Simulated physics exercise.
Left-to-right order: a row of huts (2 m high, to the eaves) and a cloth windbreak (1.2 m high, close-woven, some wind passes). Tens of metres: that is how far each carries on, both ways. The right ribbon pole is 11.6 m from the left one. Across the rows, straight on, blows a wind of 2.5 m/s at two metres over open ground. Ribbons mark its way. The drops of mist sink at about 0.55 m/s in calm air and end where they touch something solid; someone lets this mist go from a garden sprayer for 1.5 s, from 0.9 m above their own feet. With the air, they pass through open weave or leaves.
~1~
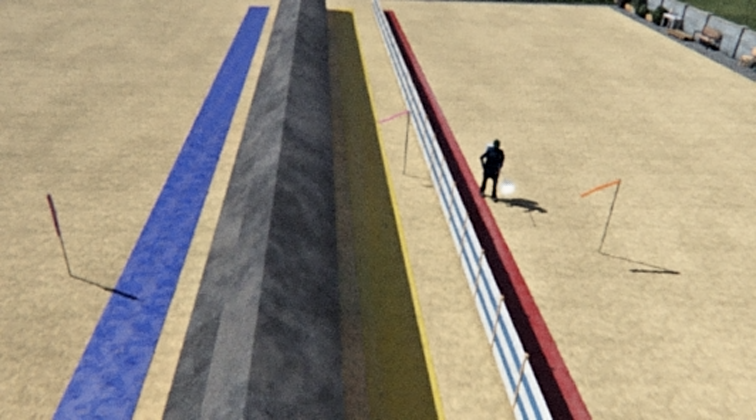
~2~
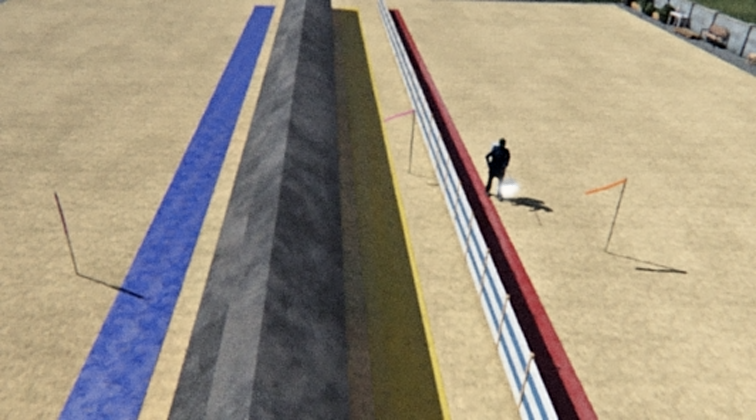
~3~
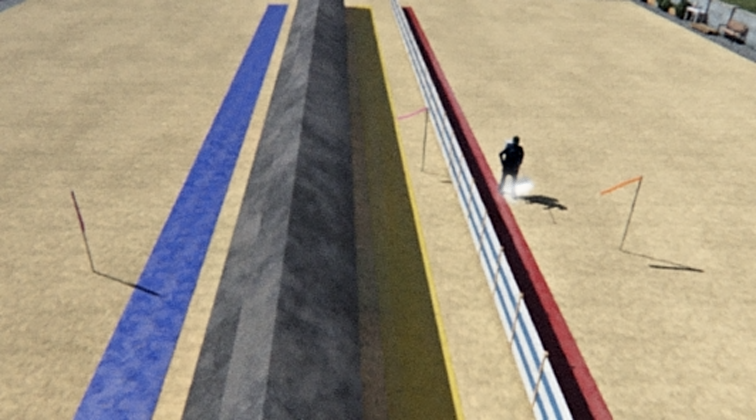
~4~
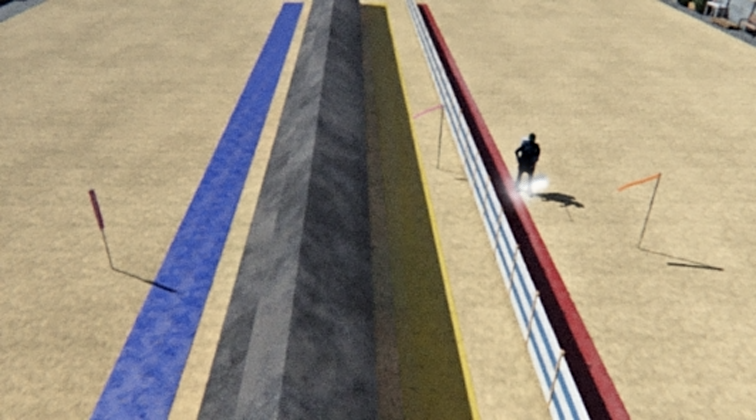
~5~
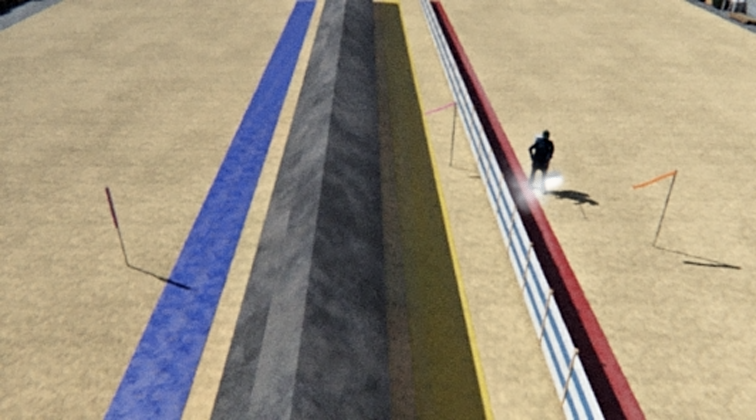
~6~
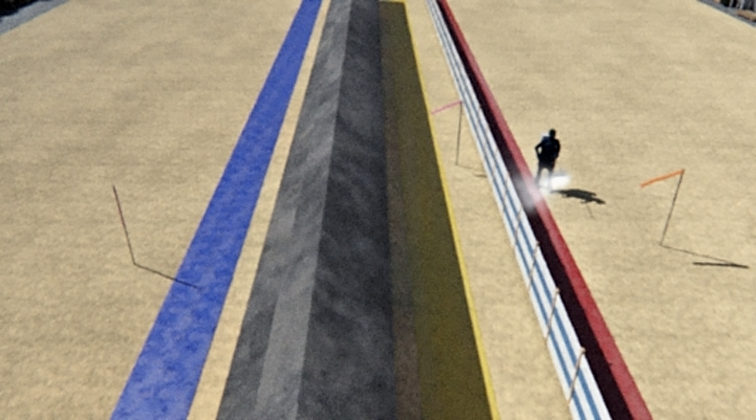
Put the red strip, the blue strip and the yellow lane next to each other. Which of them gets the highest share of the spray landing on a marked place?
Highest for red.
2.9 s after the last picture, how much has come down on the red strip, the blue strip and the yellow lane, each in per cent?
The shares come to around 60 percent red, 0 percent blue, 0 percent yellow.
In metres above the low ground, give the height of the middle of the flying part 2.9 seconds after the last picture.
About 0.6 m high.
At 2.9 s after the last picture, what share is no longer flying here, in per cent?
Something like 80 per cent, roughly.
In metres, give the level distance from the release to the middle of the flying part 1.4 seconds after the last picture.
My estimate would be some 1.0 metres.
Then, 1.4 s after the last picture, 42 % is no longer flying here, and 0 % lies on the yellow lane, 37 % on the red strip and 0 % on the blue strip; the middle of what still flies is 0.4 m above the low ground, near (510, 195).
Then, 2.9 s after the last picture, 82 % is no longer flying here, and 0 % lies on the yellow lane, 60 % on the red strip and 0 % on the blue strip; the middle of what still flies is 0.6 m above the low ground, near (474, 189).
Then, 6.9 s after the last picture, 96 % is no longer flying here, and 4 % lies on the yellow lane, 60 % on the red strip and 0 % on the blue strip.
Then, 18.9 s after the last picture, 100 % is no longer flying here, and 4 % lies on the yellow lane, 60 % on the red strip and 0 % on the blue strip.
Then, 43.9 s after the last picture, 100 % is no longer flying here, and 4 % lies on the yellow lane, 60 % on the red strip and 0 % on the blue strip.
